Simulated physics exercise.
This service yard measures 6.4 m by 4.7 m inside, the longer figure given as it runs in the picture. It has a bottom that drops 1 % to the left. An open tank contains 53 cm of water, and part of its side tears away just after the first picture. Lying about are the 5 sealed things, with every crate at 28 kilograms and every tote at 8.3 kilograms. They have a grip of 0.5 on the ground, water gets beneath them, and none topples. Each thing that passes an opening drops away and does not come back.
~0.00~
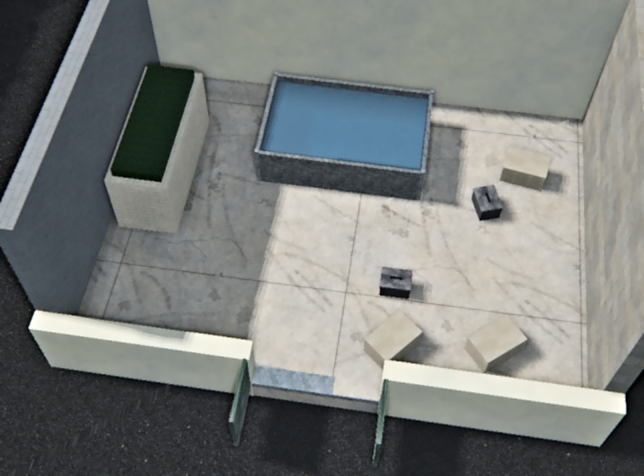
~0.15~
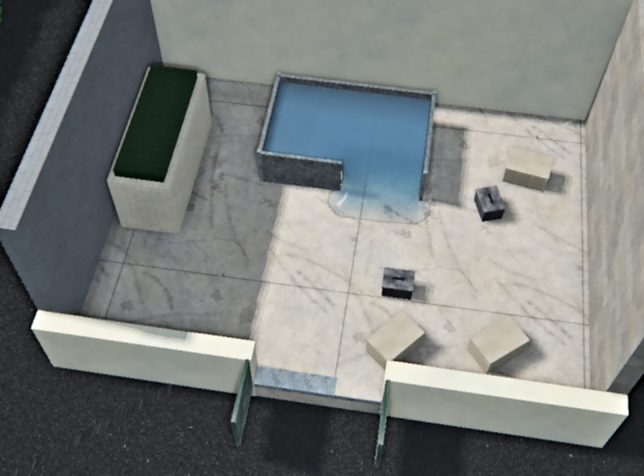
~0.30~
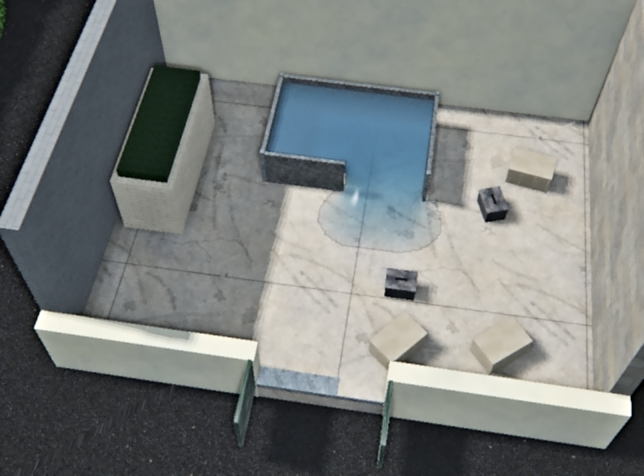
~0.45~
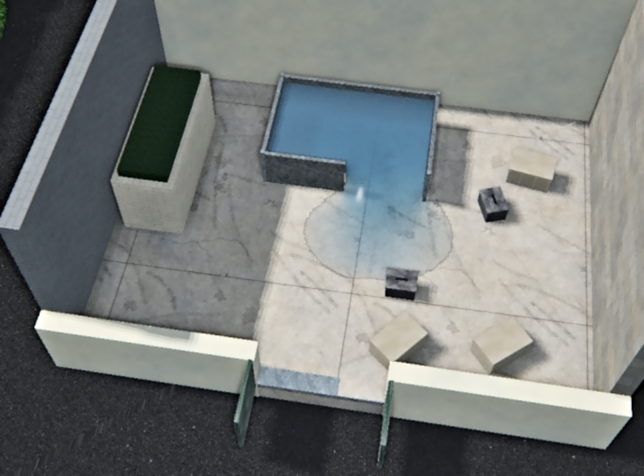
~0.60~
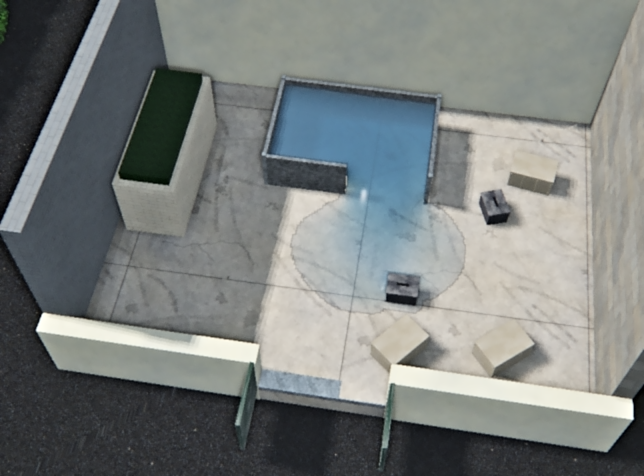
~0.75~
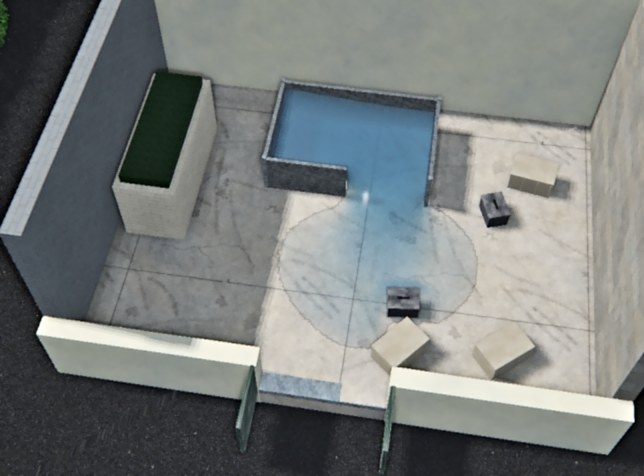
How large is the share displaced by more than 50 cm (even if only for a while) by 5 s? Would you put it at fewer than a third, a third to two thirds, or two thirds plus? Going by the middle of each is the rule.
I would say a third to two thirds.
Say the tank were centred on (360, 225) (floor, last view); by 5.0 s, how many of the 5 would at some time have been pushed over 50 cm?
In that case the number is 2.
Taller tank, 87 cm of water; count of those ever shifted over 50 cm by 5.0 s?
With that change, 5 of them.
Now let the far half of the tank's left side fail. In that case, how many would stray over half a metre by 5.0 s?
Then it comes to 0.
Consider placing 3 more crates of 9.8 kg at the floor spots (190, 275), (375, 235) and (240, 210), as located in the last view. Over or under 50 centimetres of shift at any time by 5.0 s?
Each in turn ends up within the limit, beyond the limit, within the limit.
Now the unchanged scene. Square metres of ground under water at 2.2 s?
Around 15 m2 of it.
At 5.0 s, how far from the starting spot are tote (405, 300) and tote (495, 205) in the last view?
Object 1: 140 cm. Object 2: 5 cm.
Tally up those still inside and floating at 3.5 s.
At that instant the tally stands at 2.
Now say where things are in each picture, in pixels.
The first frame shows a tote at (396, 278) rests on the ground; a crate at (394, 335) rests on the ground; 3.0 m2 under water; 0 of 5 have shifted.
The second frame shows a tote at (399, 279) rests on the ground; a crate at (396, 336) rests on the ground; water covers 3.6 m2; 0 of 5 have shifted.
The third frame shows a tote at (402, 279), on the bottom; a crate at (399, 337), on the bottom; 4.3 m2 under water; 0 of 5 have shifted.
The fourth frame shows a tote at (402, 280) rests on the ground; a crate at (399, 337) rests on the ground; 5.2 m2 under water; 0 of 5 have shifted.
The fifth frame shows a tote at (403, 285) rests on the ground, 4 cm from its start; a crate at (401, 339) rests on the ground; water covers 6.2 m2; 0 of 5 have shifted.
The sixth frame shows a tote at (404, 298), on the bottom, 20 cm from its start; a crate at (401, 342) rests on the ground; 7.2 m2 under water; 1 of 5 have shifted.
After 1.1 s 0 of 5 are over 50 cm from their spots; 0 afloat.
After 2.2 s 1 of 5 are over 50 cm from their spots; 1 afloat.
After 3.5 s 2 of 5 are over 50 cm from their spots; 2 afloat.
After 5.0 s 2 of 5 are over 50 cm from their spots, and 2 have been at some point; 1 afloat.
